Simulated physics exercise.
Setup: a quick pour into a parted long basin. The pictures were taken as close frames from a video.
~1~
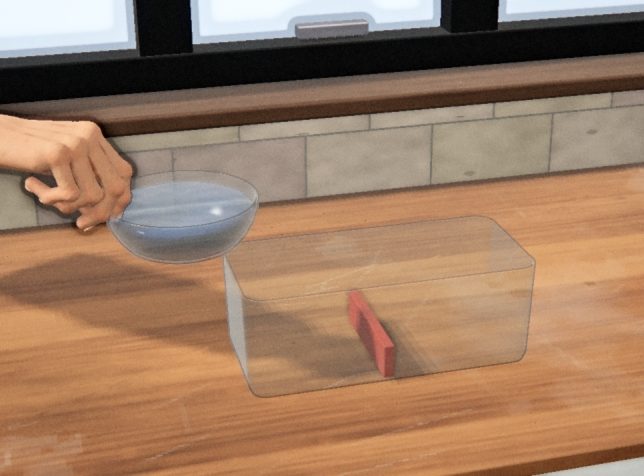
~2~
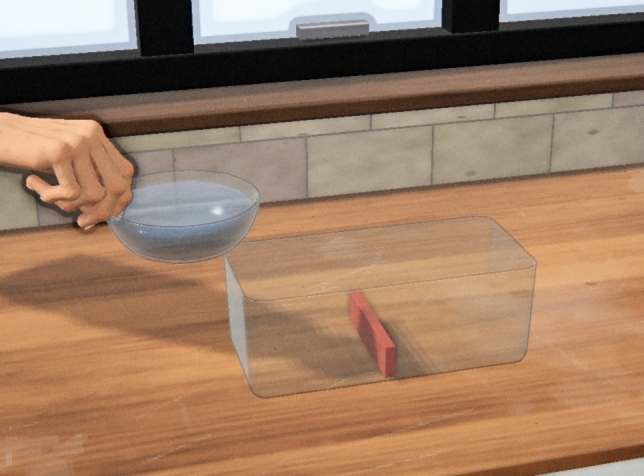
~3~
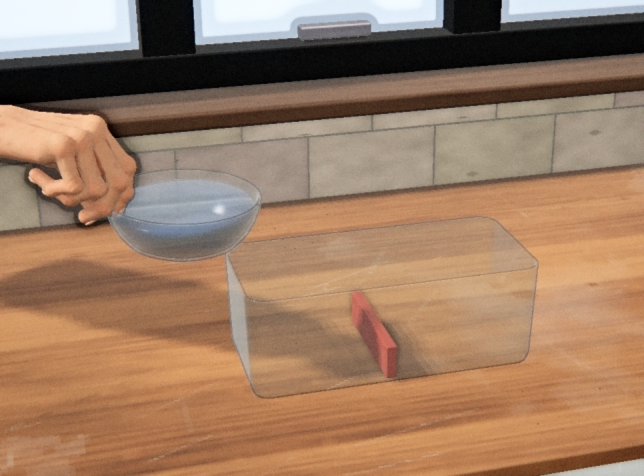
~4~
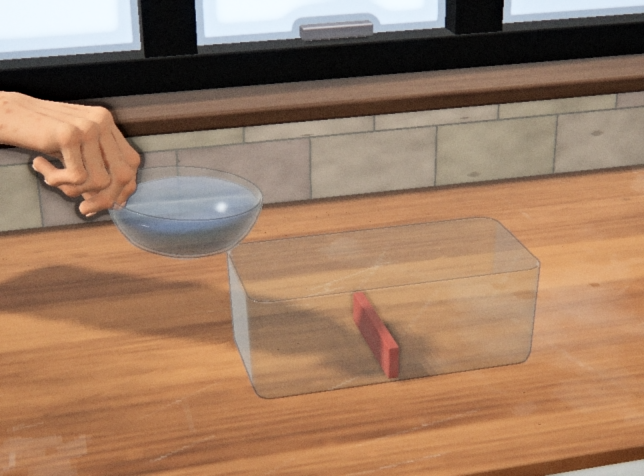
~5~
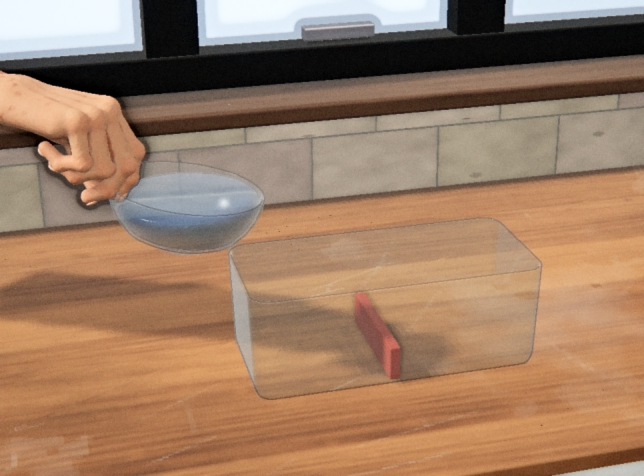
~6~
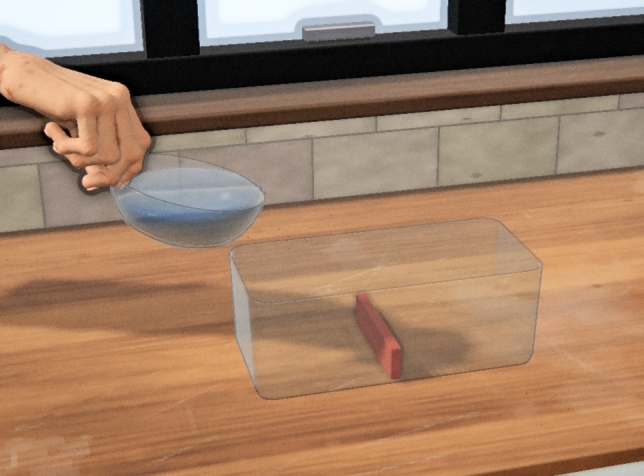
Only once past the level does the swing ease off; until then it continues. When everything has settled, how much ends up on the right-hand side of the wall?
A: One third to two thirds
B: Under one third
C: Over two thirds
B, under one third.
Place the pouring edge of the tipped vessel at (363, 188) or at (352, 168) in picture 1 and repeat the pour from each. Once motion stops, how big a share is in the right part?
First try 95 %, second try 95 %.
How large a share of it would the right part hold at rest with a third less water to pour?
That works out to some 5 %.
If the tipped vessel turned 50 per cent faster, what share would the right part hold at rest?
Close to 30 out of every hundred.
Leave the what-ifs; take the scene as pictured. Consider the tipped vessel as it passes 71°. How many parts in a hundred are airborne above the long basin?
I'd put it near 40 per cent.
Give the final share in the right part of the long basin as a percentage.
It comes to about 20 per cent.
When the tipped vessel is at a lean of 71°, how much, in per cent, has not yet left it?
I'd put it at some 25 in a hundred.
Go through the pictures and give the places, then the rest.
It leans 0°; its right rim is at (256, 192); the water meets the walls at (106, 212) and (253, 196); the long basin's rim runs from (233, 274) to (513, 241); the wall's top is at (371, 319), in the first picture.
It leans 1°; its right rim is at (257, 192); the water meets the walls at (108, 213) and (253, 197), in the second picture.
It leans 2°; its right rim is at (259, 192); the water meets the walls at (109, 210) and (255, 195), in the third picture.
It leans 6°; its right rim is at (260, 193); the water meets the walls at (112, 206) and (257, 193), in the fourth picture.
It leans 10°; its right rim is at (262, 194); the water meets the walls at (114, 201) and (259, 189), in the fifth picture.
It leans 15°; its right rim is at (262, 194); the water meets the walls at (116, 193) and (259, 187); 1 per cent is over the edge, in the sixth picture.
A moment on, the tilt is 71° and 26 per cent is still to pour, 32 is left of the wall and 0 right of it.
Next, the tilt is 104° and 0 per cent is still to pour, 83 is left of the wall and 13 right of it.
Then the tilt is 109° and 0 per cent is still to pour, 83 is left of the wall and 16 right of it.
Later the tilt is 109° and 0 per cent is still to pour, 82 is left of the wall and 18 right of it.
At rest 82 per cent lies left of the wall, 18 right of it and 1 outside.
